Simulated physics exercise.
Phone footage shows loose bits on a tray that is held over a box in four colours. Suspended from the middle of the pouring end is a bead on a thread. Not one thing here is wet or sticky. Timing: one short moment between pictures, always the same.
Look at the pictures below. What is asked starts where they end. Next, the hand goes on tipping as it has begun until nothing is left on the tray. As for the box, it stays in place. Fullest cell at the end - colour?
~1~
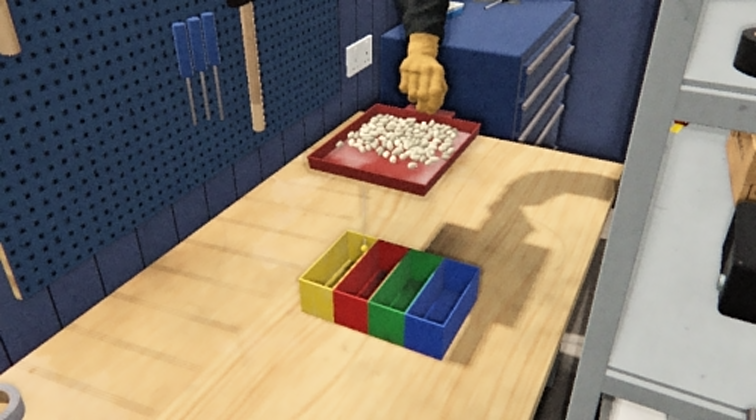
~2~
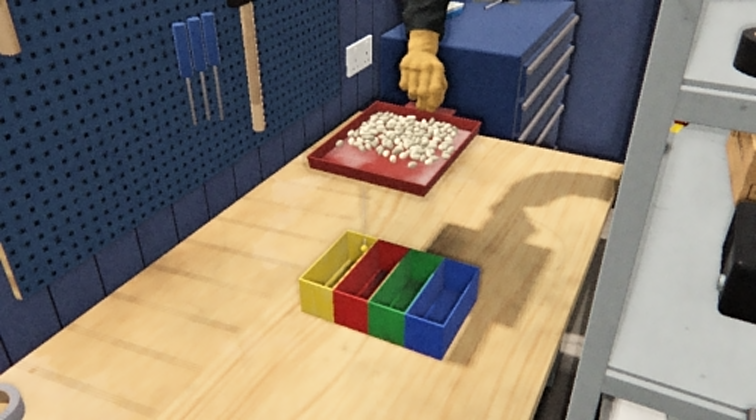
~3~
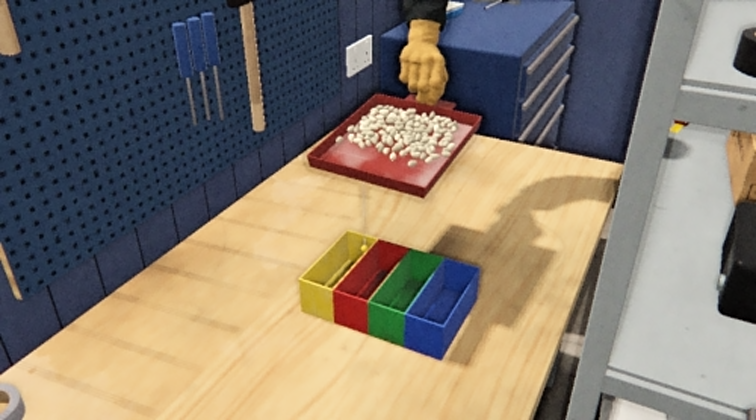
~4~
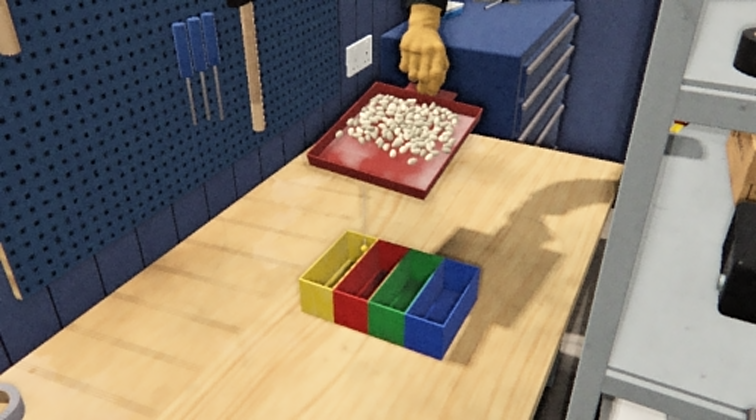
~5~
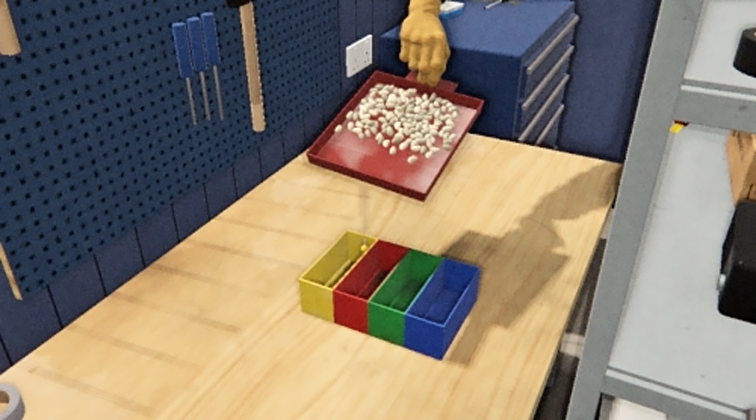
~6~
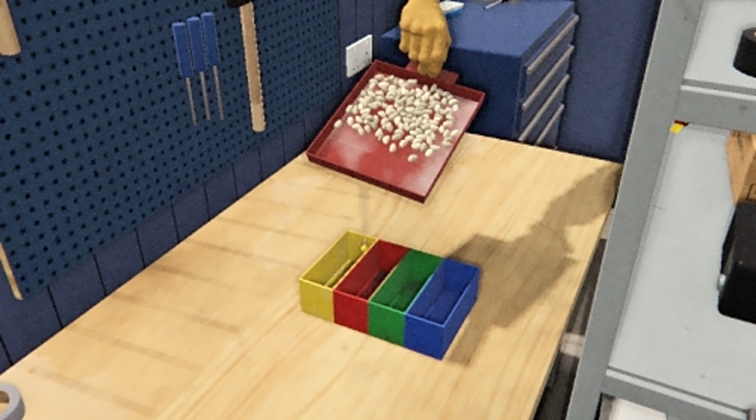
Green.
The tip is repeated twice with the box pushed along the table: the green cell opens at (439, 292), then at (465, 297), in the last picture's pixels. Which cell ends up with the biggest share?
The first time it is that red cell, and the second time it is that yellow cell.
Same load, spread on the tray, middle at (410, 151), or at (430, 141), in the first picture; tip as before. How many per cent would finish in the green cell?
You'd get about 60 per cent first and about 70 per cent second.
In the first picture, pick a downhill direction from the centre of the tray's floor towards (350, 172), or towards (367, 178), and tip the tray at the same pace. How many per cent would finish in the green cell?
0 % then 10 %, roughly.
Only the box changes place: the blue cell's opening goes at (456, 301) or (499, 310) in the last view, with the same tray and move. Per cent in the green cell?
First 40 per cent, second 0 per cent.
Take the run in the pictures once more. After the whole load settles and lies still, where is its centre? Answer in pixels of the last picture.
Last view, centre at rest - approx. (399, 313).
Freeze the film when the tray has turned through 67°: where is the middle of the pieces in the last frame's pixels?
Somewhere about pixel (398, 172).
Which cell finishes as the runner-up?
The red one.
Soon, tray tipped steeply; nearly all on the tray; a stray few in the blue cell; a small part falling or outside the box.
A while on, tray tipped past a quarter turn; about a third on the tray; about a third in the green cell; a small part in the red cell; a small part in the blue cell; a stray few in the yellow cell; about a quarter falling or outside the box.
Towards the end, tray tipped past a quarter turn; about two thirds in the green cell; about a quarter in the red cell; a small part in the blue cell; a stray few in the yellow cell; a small part falling or outside the box.
Finally, tray tipped past a quarter turn; about two thirds in the green cell; about a quarter in the red cell; a small part in the blue cell; a stray few in the yellow cell; a small part outside the box.
